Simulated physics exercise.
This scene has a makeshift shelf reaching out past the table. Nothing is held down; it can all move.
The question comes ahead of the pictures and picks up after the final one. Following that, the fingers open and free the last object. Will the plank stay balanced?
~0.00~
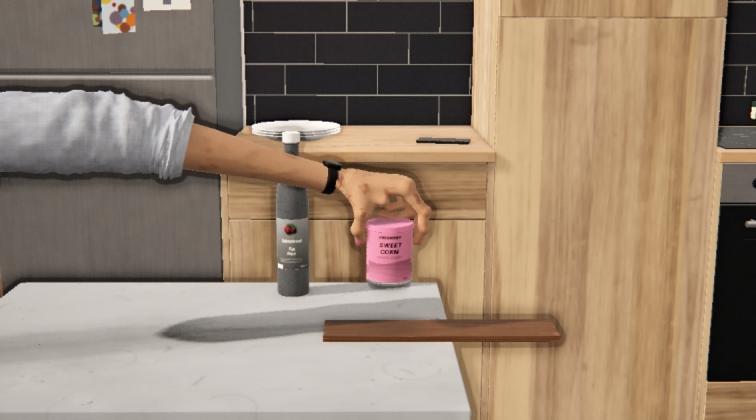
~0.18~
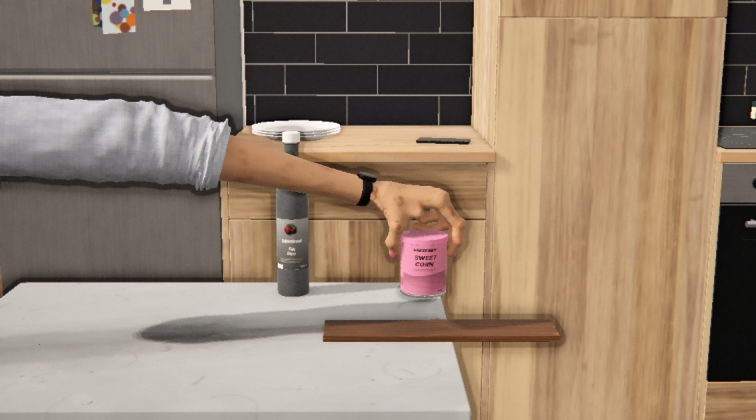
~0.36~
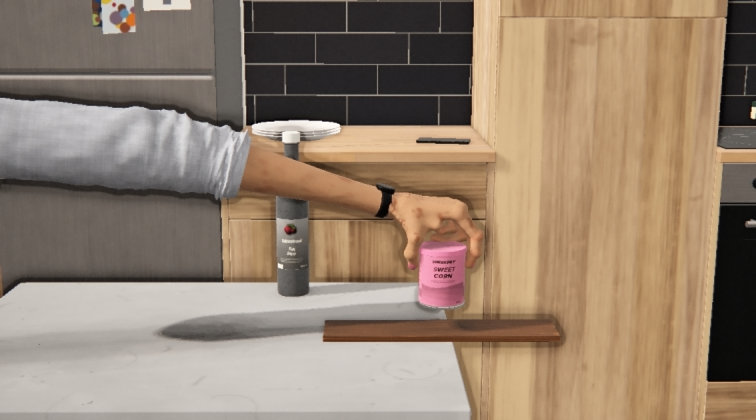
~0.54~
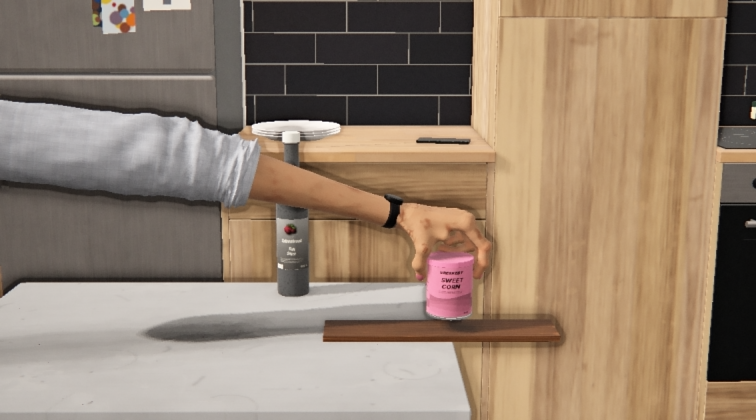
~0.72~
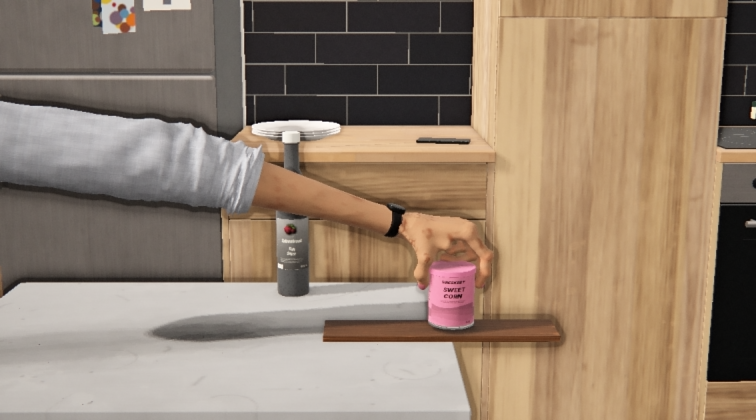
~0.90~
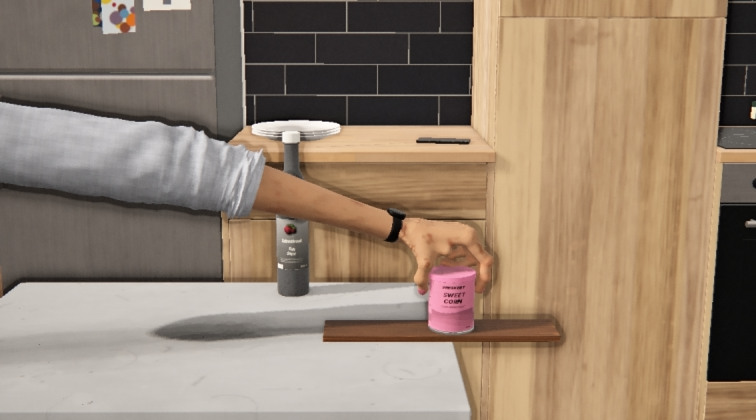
Yes.
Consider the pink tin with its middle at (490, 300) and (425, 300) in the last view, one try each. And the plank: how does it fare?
The first time it drops, and the second time it does not fall.
By 1.30 s, all is still.
By 2.00 s, pink tin resting near (452, 300).
When it is over (3.5 s), all 3 as before. End places, in pixels of the last picture, pink tin near (452, 300). The plank keeps its balance.
